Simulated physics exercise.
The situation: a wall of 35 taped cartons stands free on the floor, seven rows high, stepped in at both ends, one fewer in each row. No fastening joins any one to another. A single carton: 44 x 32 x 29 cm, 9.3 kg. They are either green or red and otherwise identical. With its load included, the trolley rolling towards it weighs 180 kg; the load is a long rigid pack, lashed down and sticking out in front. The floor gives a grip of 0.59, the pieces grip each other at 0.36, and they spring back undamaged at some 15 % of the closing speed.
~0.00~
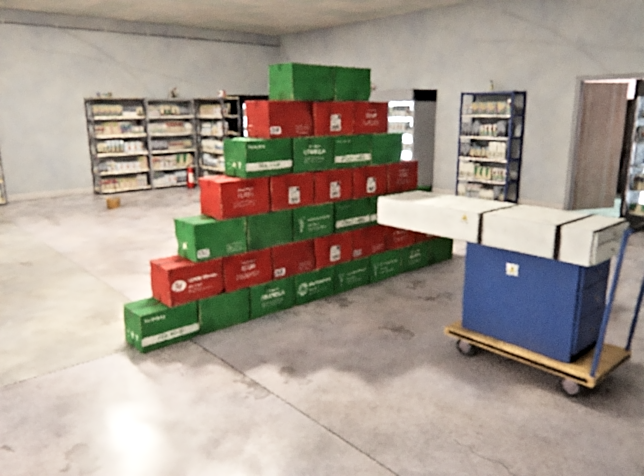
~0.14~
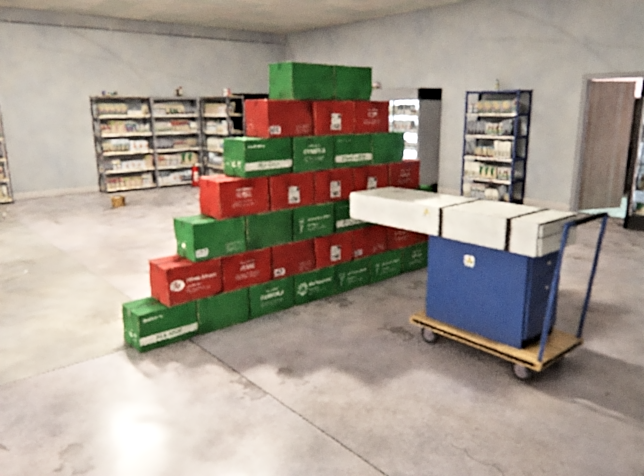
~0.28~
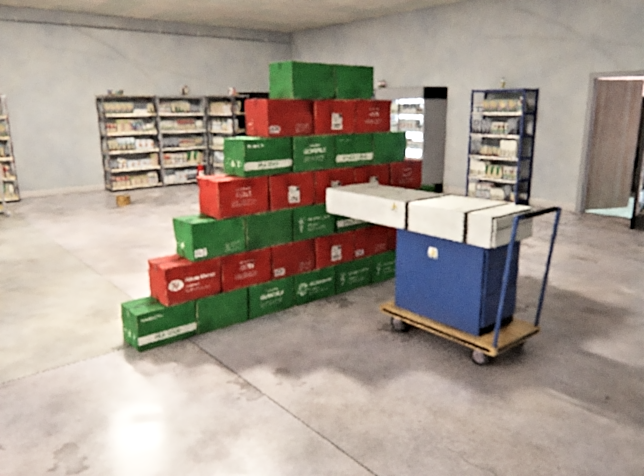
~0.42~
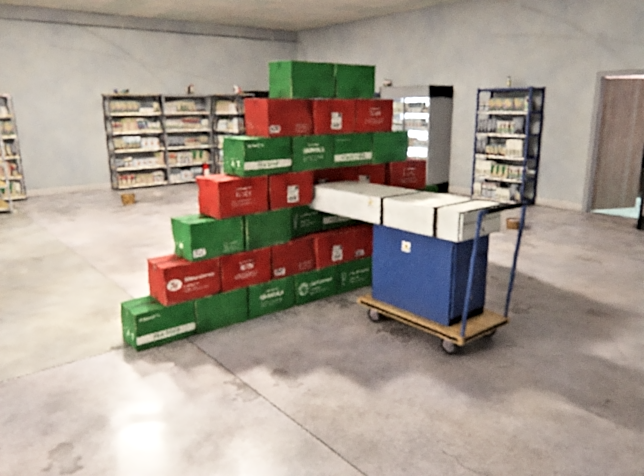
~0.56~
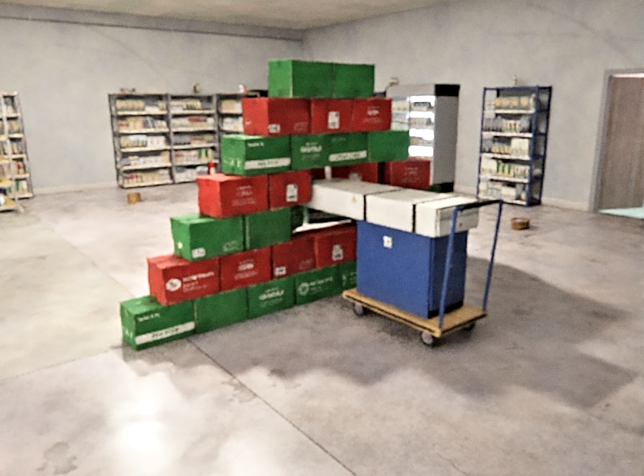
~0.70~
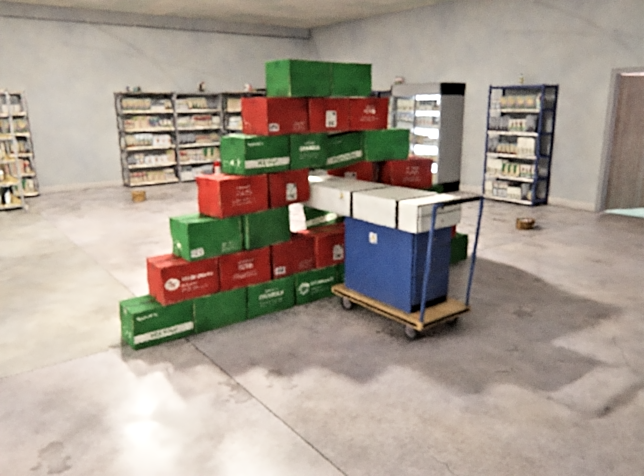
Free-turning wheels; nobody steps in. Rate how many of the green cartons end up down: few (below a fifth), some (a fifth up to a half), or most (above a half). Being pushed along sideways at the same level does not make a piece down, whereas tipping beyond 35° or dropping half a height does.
Some.
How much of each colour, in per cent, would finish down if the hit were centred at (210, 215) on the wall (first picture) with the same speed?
The green ones would be 0 per cent down and the red ones 10 per cent.
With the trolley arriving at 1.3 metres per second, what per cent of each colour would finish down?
The green would finish 40 in a hundred down, the red 60 in a hundred.
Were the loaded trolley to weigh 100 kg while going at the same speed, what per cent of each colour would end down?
Colour by colour that makes green 40, red 40 percent.
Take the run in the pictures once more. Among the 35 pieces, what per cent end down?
It works out at roughly 30 per cent.
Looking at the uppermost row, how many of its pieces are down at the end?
That makes 2 in total.
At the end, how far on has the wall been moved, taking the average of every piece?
Mean shift close to 30 cm.
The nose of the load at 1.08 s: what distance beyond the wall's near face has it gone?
Some 80 centimetres.
By 1.08 s, load 80 cm past the wall's line, still rolling; 1 of the 20 green cartons down (2 of 35 in all colours); top green carton tilted 4°; top red carton tilted 5°.
By 1.86 s, load 77 cm past the wall's line, still rolling; 4 of the 20 green cartons down (8 of 35 in all colours); top green carton tilted 14°, 11 cm lower; top red carton tilted 19°, 16 cm lower.
By 2.70 s, load 75 cm past the wall's line, stopped; 6 of the 20 green cartons down (11 of 35 in all colours); top green carton on its side; top red carton tilted 57°, 86 cm lower.
When it is over (4.2 s), load 75 cm past the wall's line, stopped; 6 of the 20 green cartons down (11 of 35 in all colours); top green carton on its side; top red carton upside down. That is 30 per cent. In pixels of the last frame, middles, top green carton near (447, 224), top red carton near (447, 236).
